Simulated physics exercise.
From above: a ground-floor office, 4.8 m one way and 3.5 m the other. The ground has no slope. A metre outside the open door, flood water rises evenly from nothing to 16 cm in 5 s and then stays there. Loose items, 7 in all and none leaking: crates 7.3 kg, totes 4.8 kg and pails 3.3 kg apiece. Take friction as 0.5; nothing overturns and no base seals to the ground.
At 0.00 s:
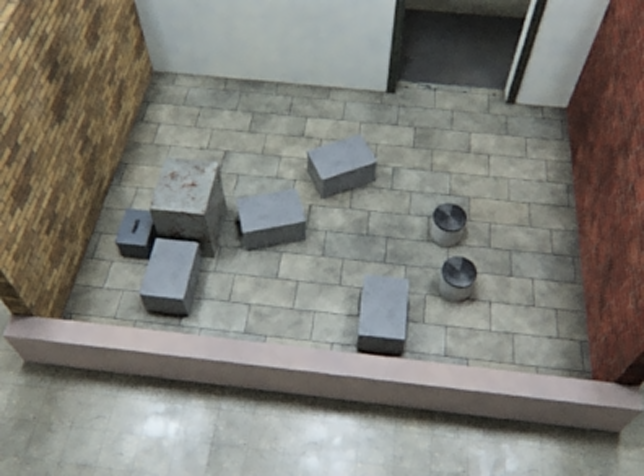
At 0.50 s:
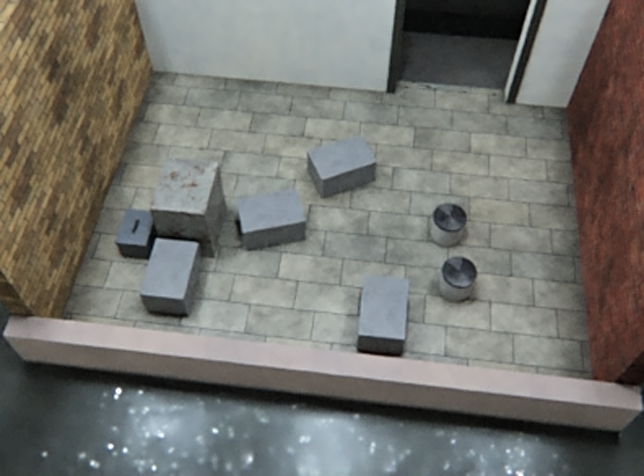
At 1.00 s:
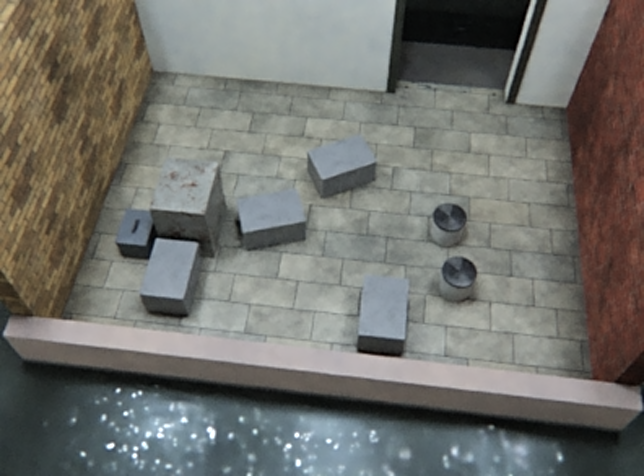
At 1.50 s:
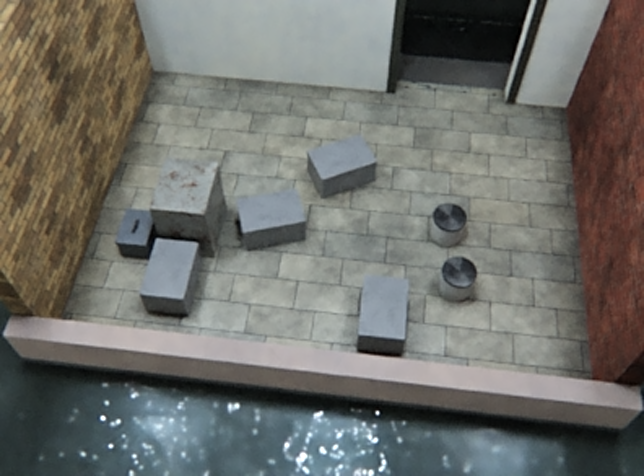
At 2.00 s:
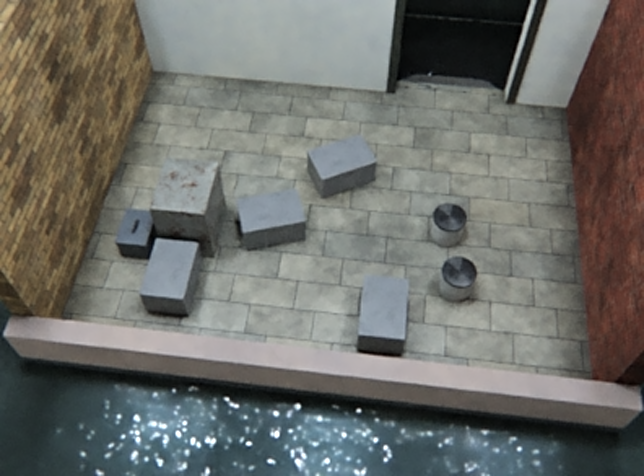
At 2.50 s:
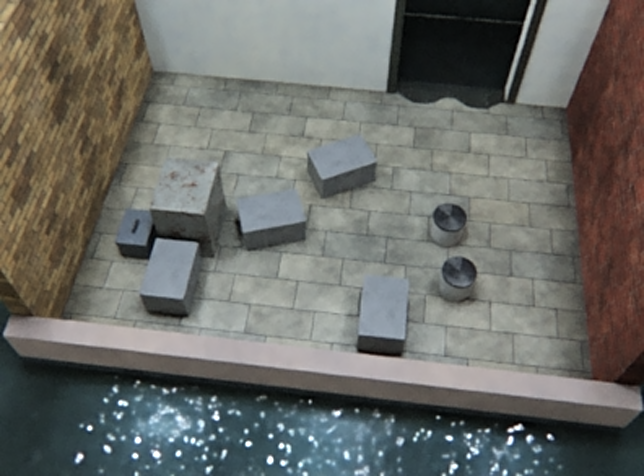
Dark water spreads outside a walled tiled room and edges through the doorway past still blocks.
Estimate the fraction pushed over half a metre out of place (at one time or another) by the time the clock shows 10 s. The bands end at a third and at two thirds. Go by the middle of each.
Share: From one to two thirds.
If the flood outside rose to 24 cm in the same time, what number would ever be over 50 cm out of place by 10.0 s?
In that case 6 of them.
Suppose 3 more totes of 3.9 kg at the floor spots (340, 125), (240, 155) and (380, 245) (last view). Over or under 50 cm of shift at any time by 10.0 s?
In that order: Short of it, under, over.
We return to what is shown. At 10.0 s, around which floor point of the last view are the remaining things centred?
At about (261, 277).
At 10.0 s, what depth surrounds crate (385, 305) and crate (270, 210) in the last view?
Roughly 6 and 3 cm.
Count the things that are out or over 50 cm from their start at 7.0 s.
1 of them.
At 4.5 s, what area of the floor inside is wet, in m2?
Roughly 3.5 m2.
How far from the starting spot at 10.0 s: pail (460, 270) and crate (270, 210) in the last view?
In turn: 80 cm, 0 cm.
After 3.5 s 0 of 7 are over 50 cm from their spots; 0 afloat.
After 4.5 s 0 of 7 are over 50 cm from their spots; 0 afloat.
After 7.0 s 1 of 7 are over 50 cm from their spots; 1 afloat.
After 10.0 s 3 of 7 are over 50 cm from their spots, and 3 have been at some point; 3 afloat.
